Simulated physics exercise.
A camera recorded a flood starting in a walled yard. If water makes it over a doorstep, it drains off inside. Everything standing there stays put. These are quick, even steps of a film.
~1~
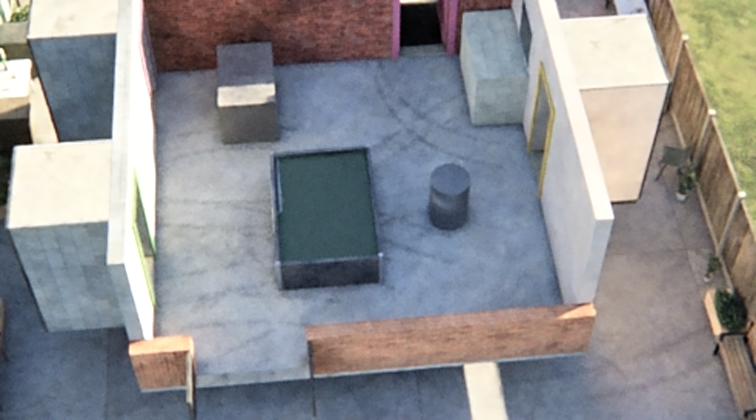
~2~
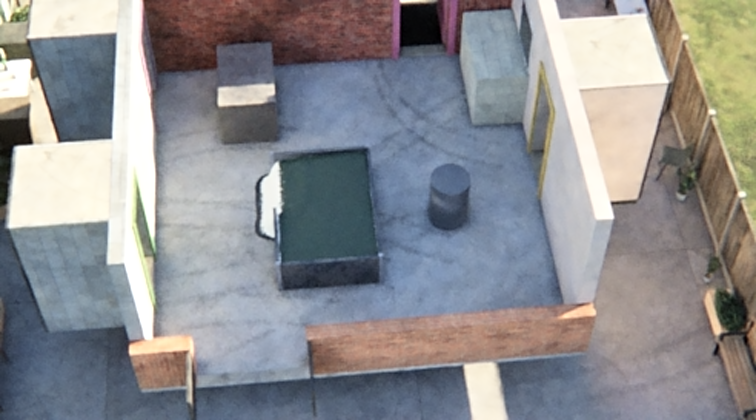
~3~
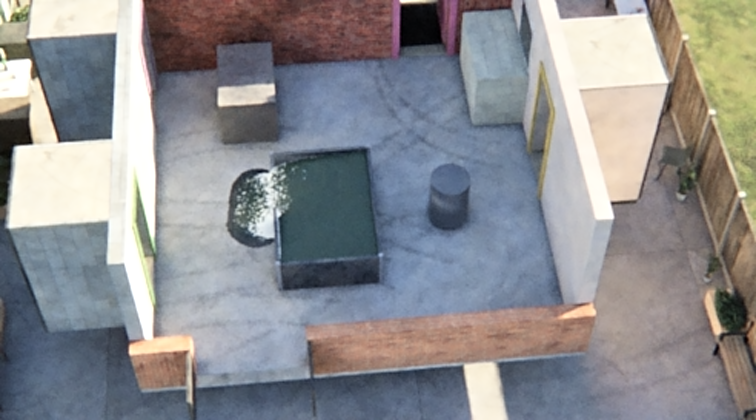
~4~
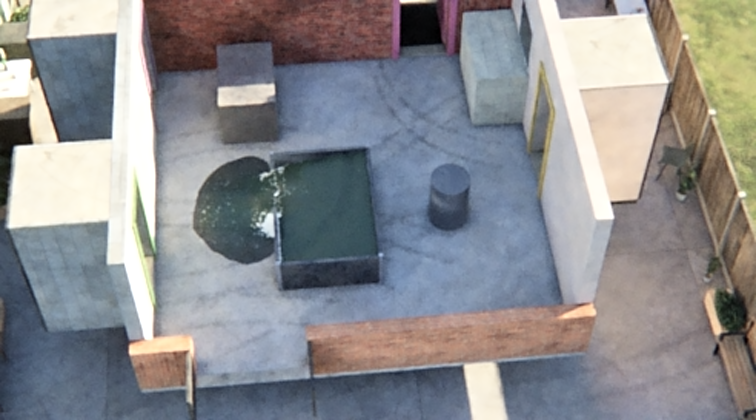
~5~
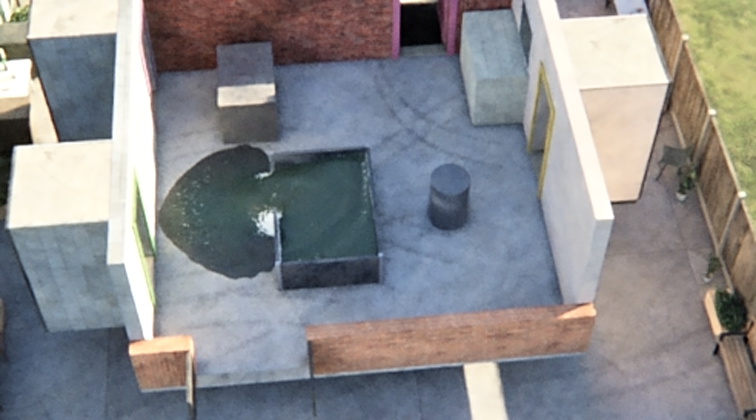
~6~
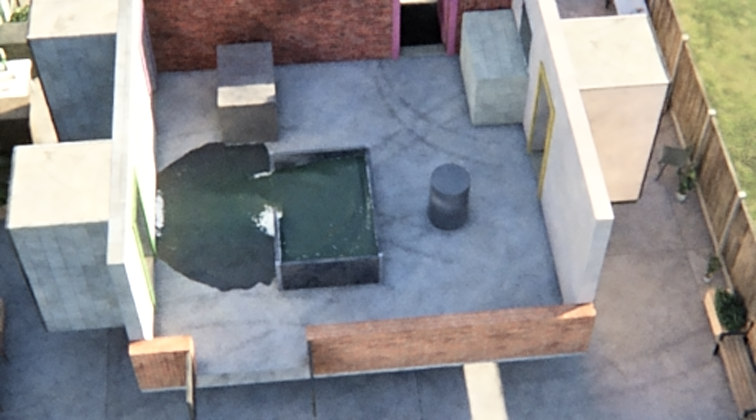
At first, a tank of dark green water sits still in a walled yard, between a block and a short cylinder. Water then bursts from its left side in a white, foamy rush, and a dark pool spreads leftward across the grey floor, widening until it reaches the left wall.
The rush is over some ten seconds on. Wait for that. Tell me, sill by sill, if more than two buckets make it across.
The purple door tops two buckets, the yellow door never tops two buckets, the pink door never tops two buckets, the green door never tops two buckets.
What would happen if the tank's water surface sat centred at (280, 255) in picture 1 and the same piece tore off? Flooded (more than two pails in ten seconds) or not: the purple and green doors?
Looking at it, purple breaks the limit and green breaks the limit.
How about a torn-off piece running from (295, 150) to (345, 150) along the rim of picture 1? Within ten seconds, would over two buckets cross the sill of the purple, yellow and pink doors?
Briefly, purple door crosses the limit, yellow door remains below the limit, and pink door crosses the limit.
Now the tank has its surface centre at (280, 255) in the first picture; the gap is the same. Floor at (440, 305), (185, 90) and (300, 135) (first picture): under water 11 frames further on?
Parched, soaked, parched.
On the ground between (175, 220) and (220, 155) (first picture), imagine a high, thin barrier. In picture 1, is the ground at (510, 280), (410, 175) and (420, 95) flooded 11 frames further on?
Results in order: Bone-dry / bone-dry / bone-dry.
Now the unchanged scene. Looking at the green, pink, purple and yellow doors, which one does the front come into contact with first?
The answer here is the green-painted one.
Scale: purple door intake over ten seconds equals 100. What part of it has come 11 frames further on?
Near 5 per cent, give or take.
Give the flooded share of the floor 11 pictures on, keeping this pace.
About 25 in a hundred.
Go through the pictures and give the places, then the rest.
The tank at (325, 206) is whole and still, in the first picture.
The front is at (266, 236), out from the gap at (276, 199), in the second picture.
Water pours out at (277, 200) and has run to (237, 235), in the third picture.
Water pours out at (277, 201) and has run to (200, 229), in the fourth picture.
The front is at (164, 217), out from the gap at (277, 200), in the fifth picture.
Water pours out at (277, 200) and has run to (157, 181), in the sixth picture.
A moment on, water covers 15 % of the floor; the purple door not reached, the yellow door not reached, the pink door not reached, the green door wet at the sill, nothing in.
Next, water covers 25 % of the floor; the purple door under two buckets in, the yellow door not reached, the pink door not reached, the green door wet at the sill, nothing in.
Then, water covers 35 % of the floor; the purple door over two buckets in, the yellow door not reached, the pink door not reached, the green door wet at the sill, nothing in.
Later, water covers 65 % of the floor; the purple door far over two buckets in, the yellow door not reached, the pink door wet at the sill, nothing in, the green door wet at the sill, nothing in.
In the end, water covers 85 % of the floor; the purple door far over two buckets in, the yellow door wet at the sill, nothing in, the pink door wet at the sill, nothing in, the green door wet at the sill, nothing in.
